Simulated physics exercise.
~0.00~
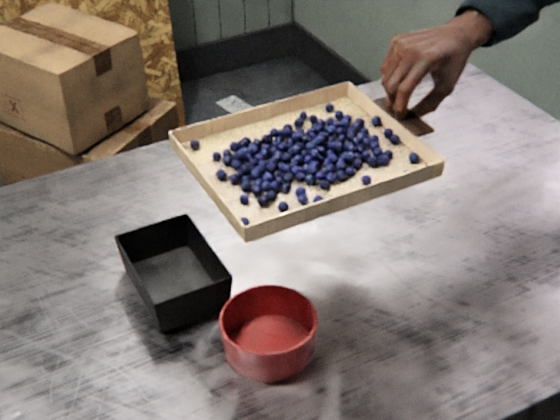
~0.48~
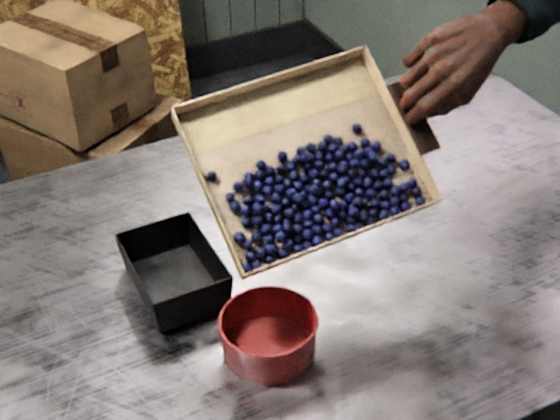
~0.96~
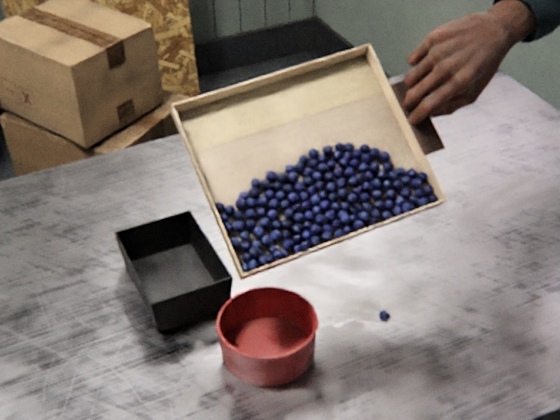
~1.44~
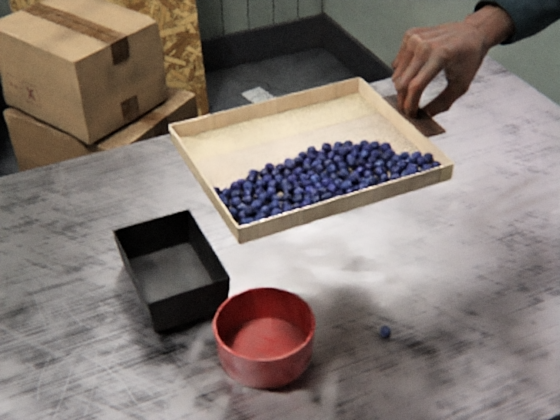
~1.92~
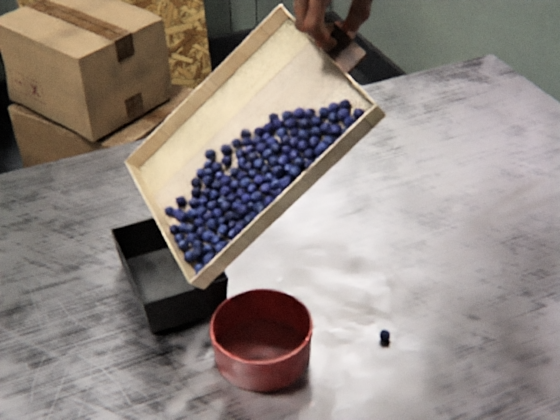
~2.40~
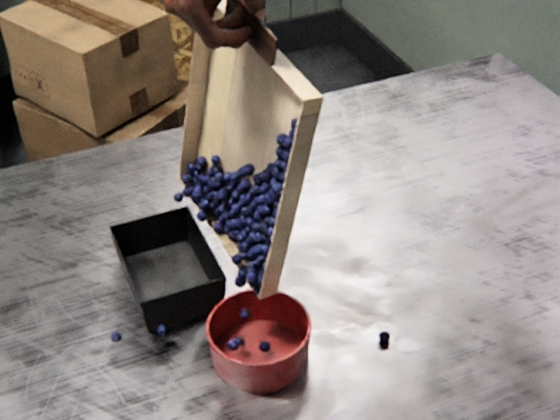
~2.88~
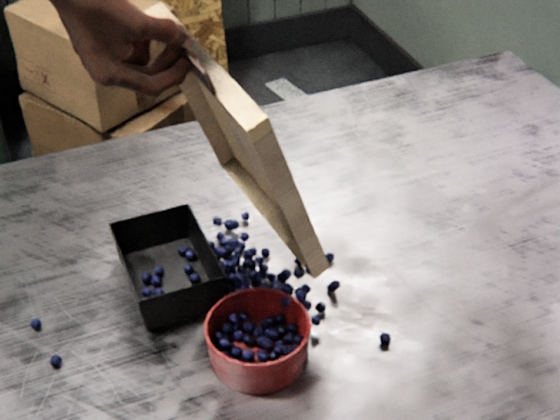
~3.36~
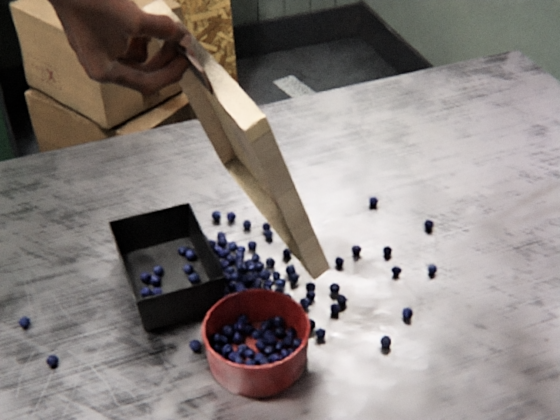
A worker tilting a tray of blueberries, levelling it, then tipping them over a red dish and black tin, most scattering outside.
